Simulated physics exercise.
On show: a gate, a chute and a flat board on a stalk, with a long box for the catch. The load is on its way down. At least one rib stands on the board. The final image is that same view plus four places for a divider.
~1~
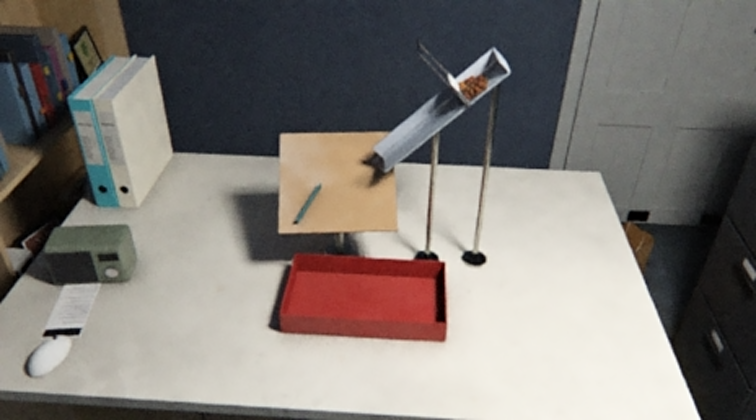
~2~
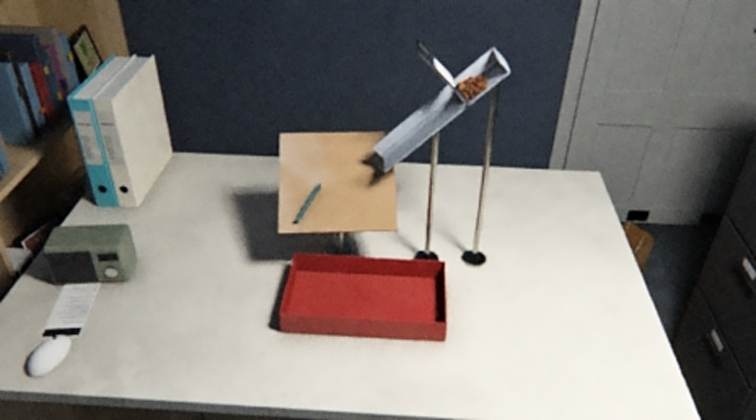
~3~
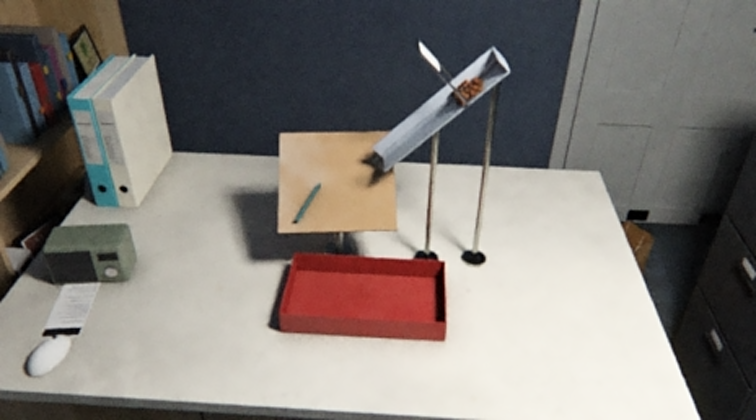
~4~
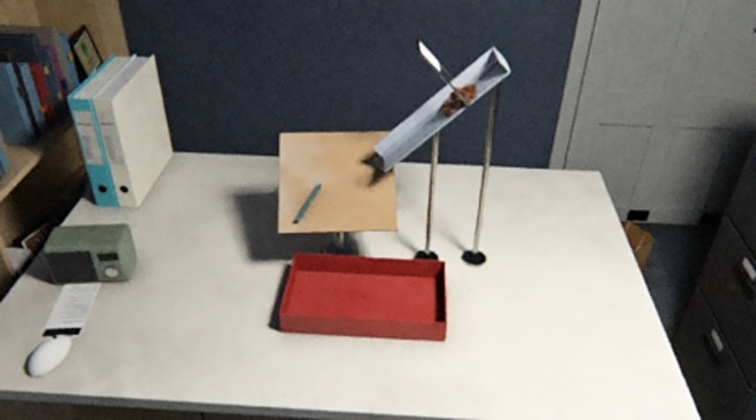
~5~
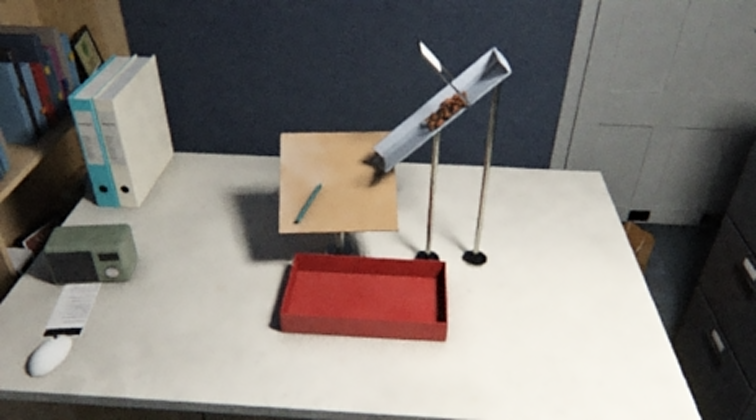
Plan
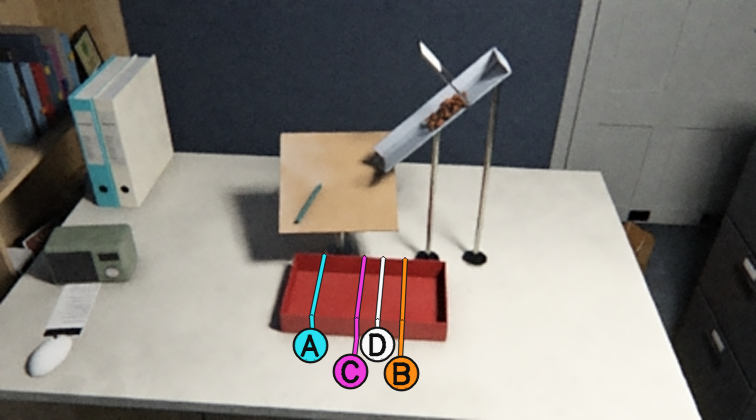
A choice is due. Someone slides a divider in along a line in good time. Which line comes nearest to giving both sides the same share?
Use line A.
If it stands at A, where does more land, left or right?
The left side.
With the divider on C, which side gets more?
The left side.
On the marked copy, line A crosses the front rim at (311, 316); line B crosses the front rim at (402, 321); line C crosses the front rim at (356, 318); line D crosses the front rim at (377, 319).
With A, of what is caught, about two thirds on the left of the divider, about a third on the right.
With B, of what is caught, all on the left of the divider, none on the right.
With C, of what is caught, nearly all on the left of the divider, a small part on the right.
With D, of what is caught, all on the left of the divider, none on the right.
